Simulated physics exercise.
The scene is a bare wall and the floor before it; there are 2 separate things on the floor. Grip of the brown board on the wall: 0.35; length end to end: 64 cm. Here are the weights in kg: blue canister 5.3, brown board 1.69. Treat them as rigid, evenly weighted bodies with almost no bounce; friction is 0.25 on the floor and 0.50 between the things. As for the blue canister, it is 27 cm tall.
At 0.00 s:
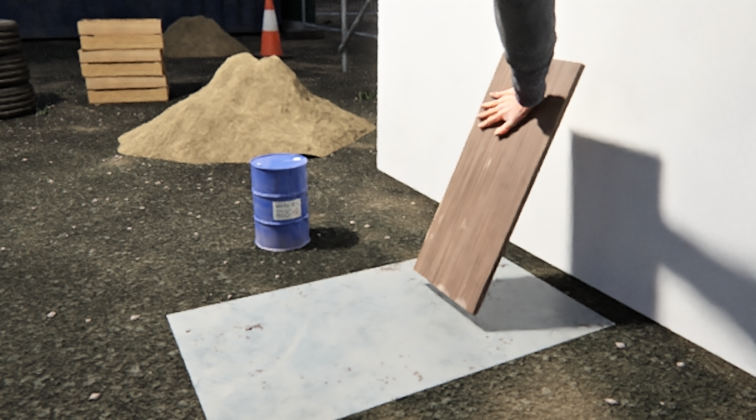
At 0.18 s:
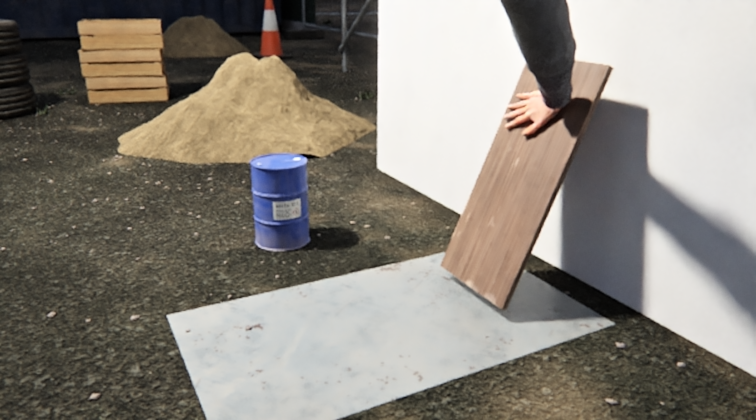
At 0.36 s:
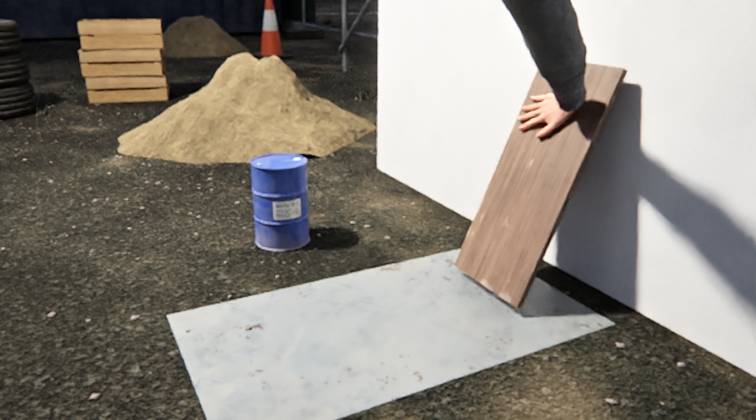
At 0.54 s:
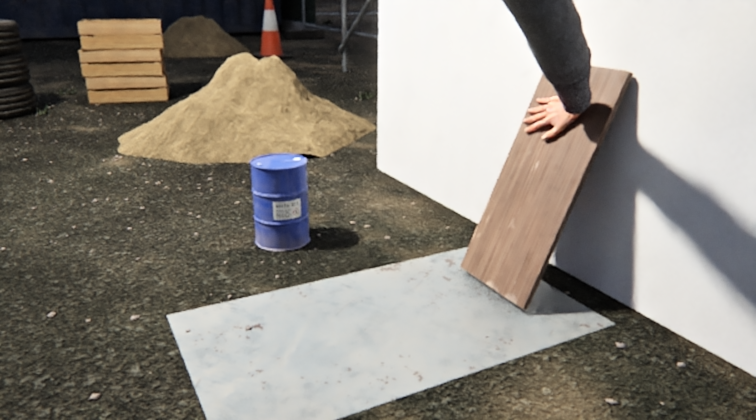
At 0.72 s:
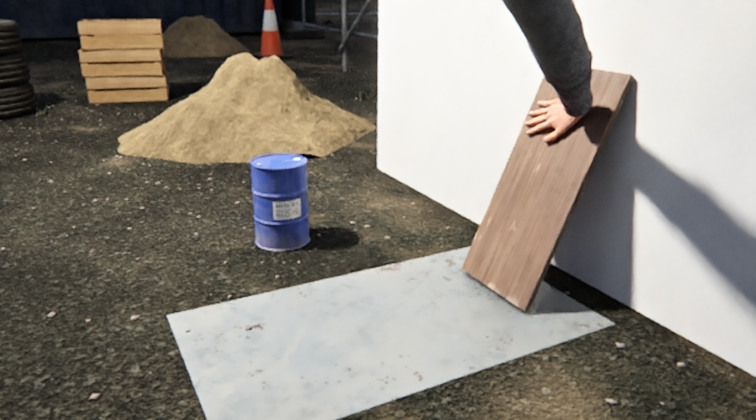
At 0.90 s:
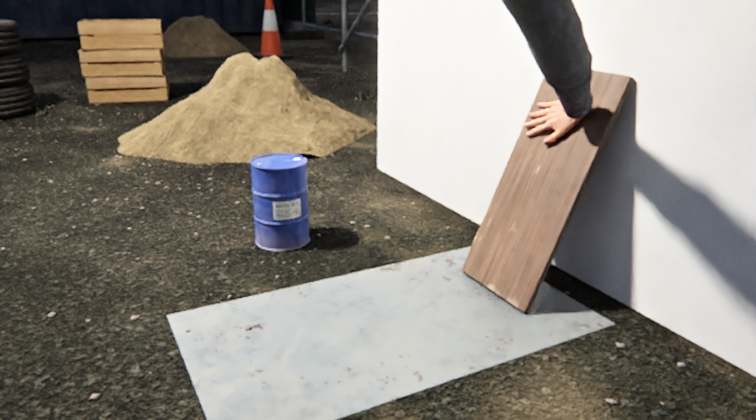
On dark, gritty ground beside a bare white wall, a hand holds a slanted brown board above a pale sheet, with a blue canister standing to the left. The hand moves the board rightward to lean against the wall, then stays pressed on it with barely any further movement, while the canister remains still.
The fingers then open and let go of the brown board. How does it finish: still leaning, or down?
Still leaning.
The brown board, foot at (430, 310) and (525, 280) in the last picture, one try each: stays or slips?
Well, in the first case it comes down, and in the second case it does not budge.
After 1.30 s, no change.
After 1.80 s, brown board resting near (540, 184).
In the end (2.2 s), both under 10 cm from the start. At the end, from the last picture's camera, brown board near (540, 184). The board remains leaning.
